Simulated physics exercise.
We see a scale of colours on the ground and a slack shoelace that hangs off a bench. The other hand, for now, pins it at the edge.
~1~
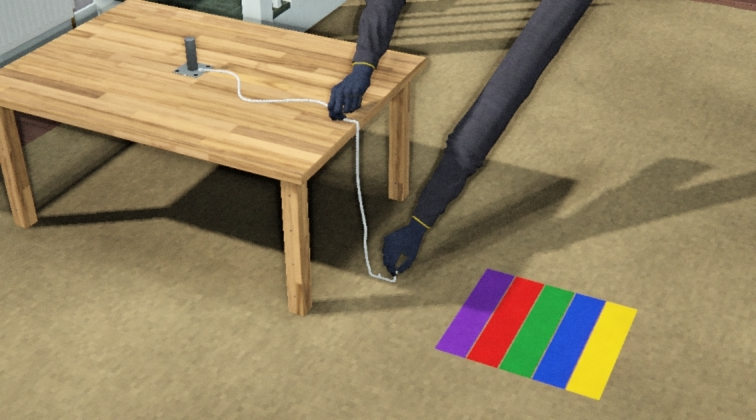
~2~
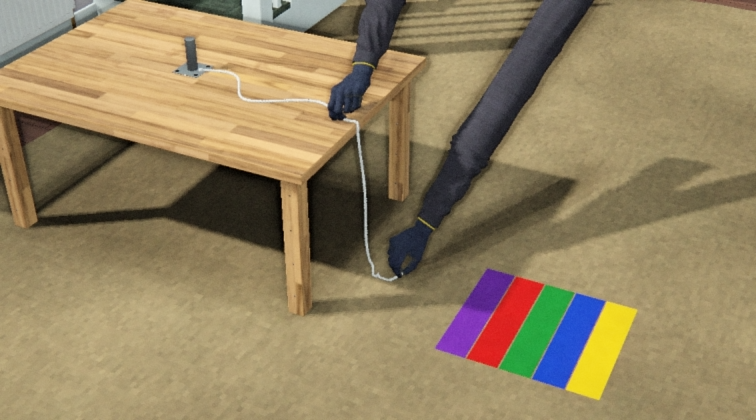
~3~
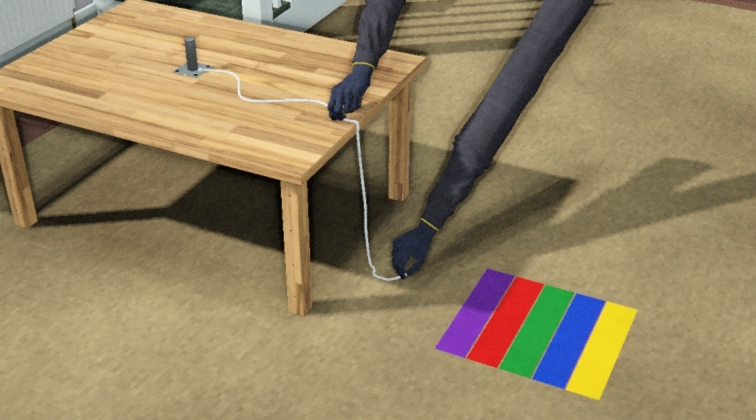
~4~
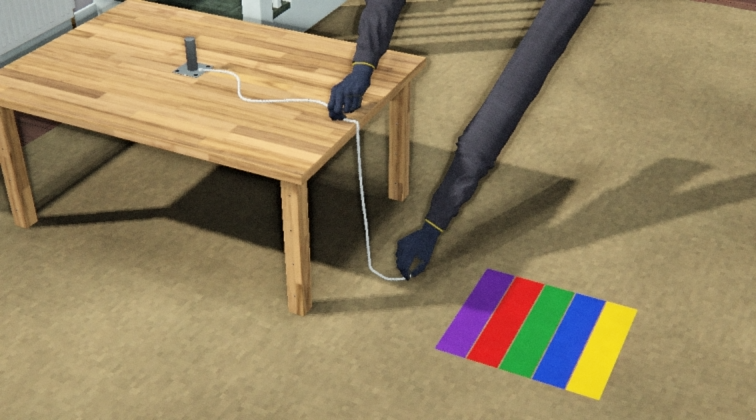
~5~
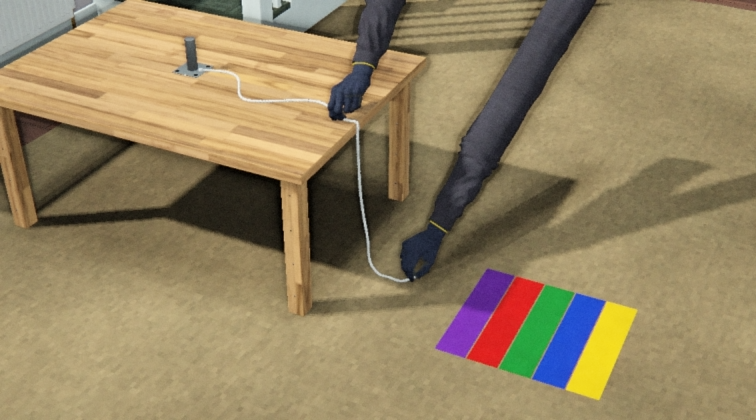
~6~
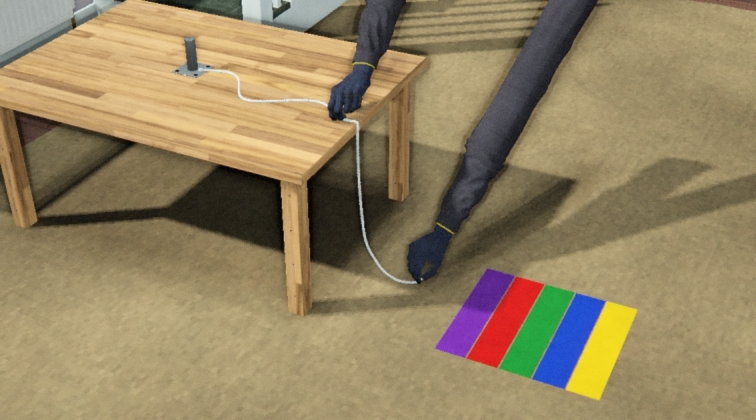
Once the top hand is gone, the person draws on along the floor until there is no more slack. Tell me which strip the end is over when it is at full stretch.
It is over the green strip.
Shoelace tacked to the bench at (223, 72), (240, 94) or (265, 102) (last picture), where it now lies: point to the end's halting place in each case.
First try (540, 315), second try (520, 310), third try (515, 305).
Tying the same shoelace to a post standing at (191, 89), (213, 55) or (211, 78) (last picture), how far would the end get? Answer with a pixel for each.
The three places are (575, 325), (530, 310) and (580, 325), in that order.
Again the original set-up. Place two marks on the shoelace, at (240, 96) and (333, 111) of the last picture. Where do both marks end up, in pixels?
End points: Roughly (268, 92); roughly (358, 121).
Soon after, end near (473, 294); over purple.
After that, end near (517, 307); over red.
At the stop, end near (543, 314); over green. Over green.
